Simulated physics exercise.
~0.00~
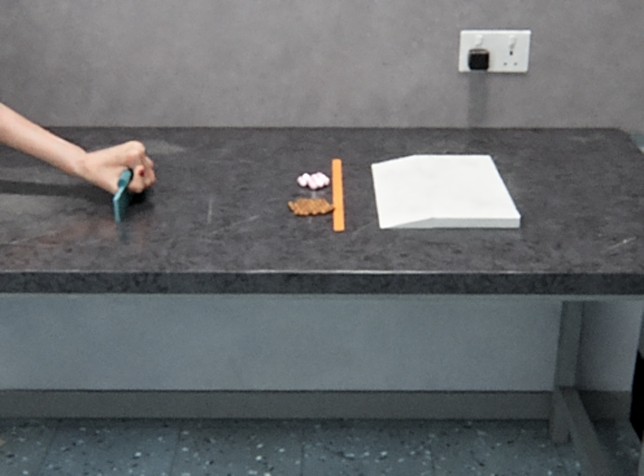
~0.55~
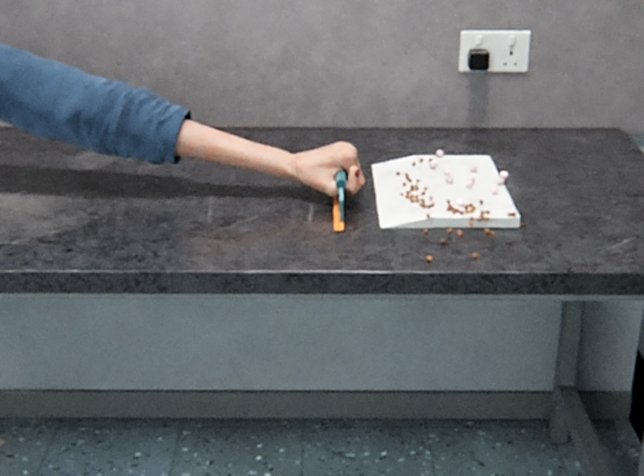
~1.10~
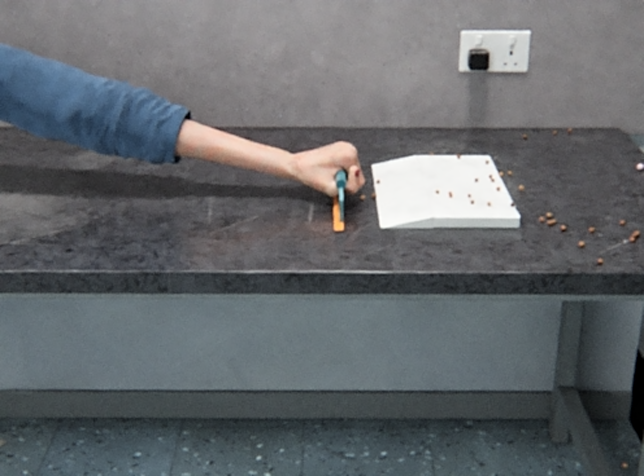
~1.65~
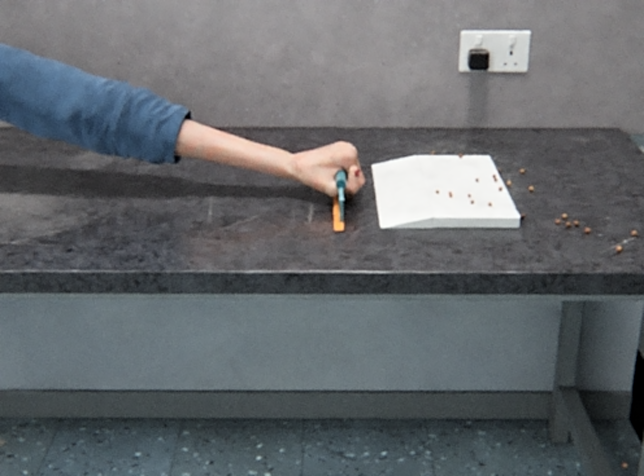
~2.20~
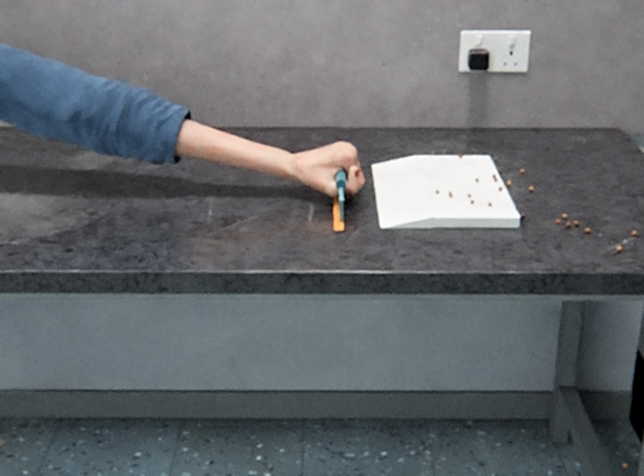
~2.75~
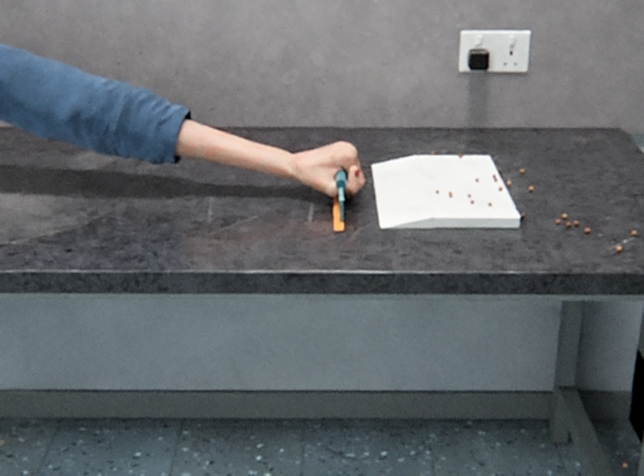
A hand pushes pink and brown bits rightward, scattering most over and past a white slab.
